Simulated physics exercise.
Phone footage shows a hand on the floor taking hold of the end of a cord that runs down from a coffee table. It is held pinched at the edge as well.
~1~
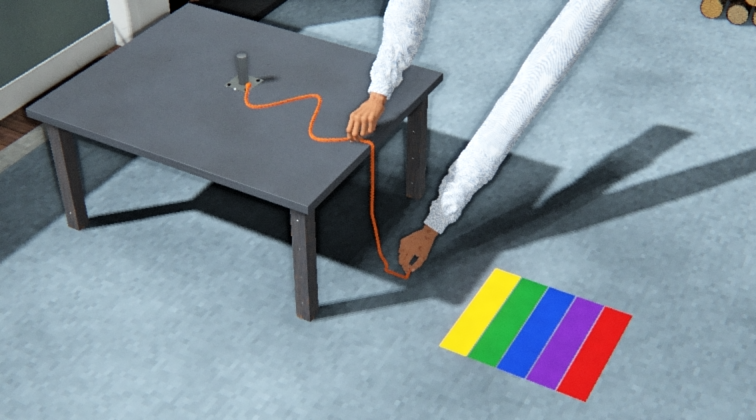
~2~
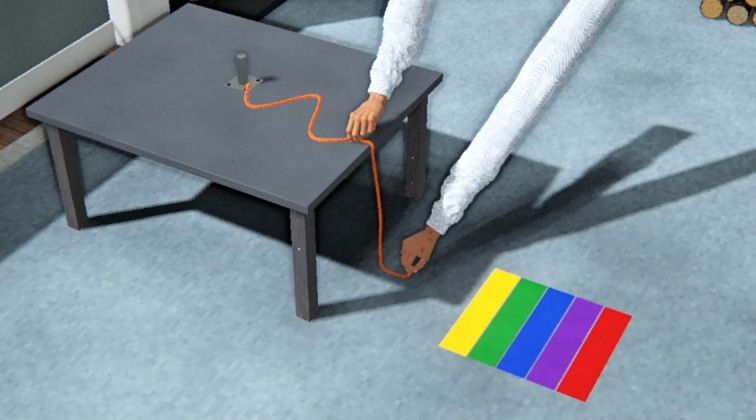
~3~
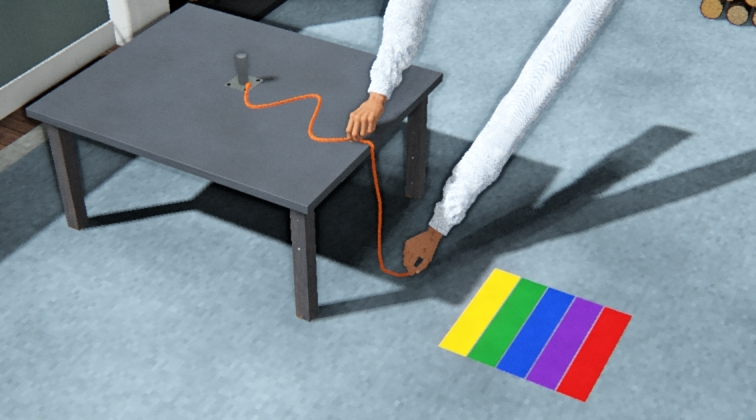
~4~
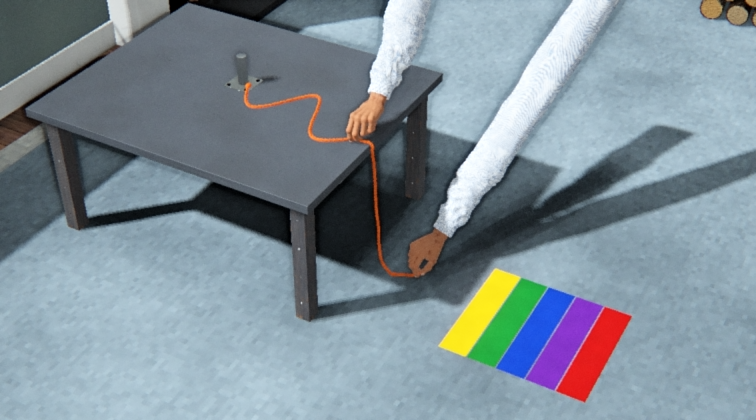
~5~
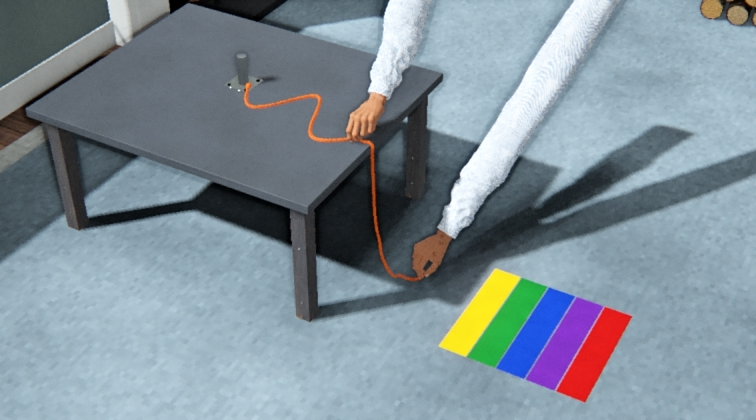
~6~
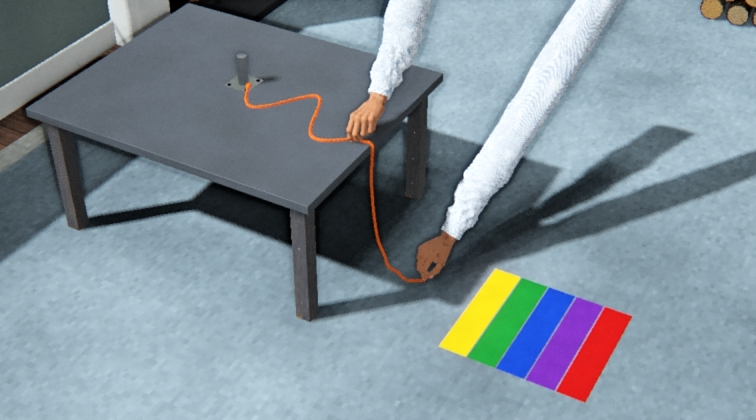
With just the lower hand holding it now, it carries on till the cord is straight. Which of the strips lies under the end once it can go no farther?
The red one.
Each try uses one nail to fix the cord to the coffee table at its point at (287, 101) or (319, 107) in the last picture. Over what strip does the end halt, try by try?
First try purple, second try blue.
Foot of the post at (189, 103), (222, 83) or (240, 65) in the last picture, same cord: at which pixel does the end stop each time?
Close to (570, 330), (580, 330) and (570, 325) in that order.
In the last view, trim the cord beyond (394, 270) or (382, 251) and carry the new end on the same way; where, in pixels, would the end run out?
The pixels are (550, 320) and (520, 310), in that order.
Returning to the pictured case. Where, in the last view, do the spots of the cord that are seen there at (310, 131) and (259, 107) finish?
The first at (393, 147), the second at (291, 99).
Soon after, end near (540, 317); over blue.
After that, end near (580, 332); over purple.
At the stop, end near (602, 340); over red. The end stops over the red strip.
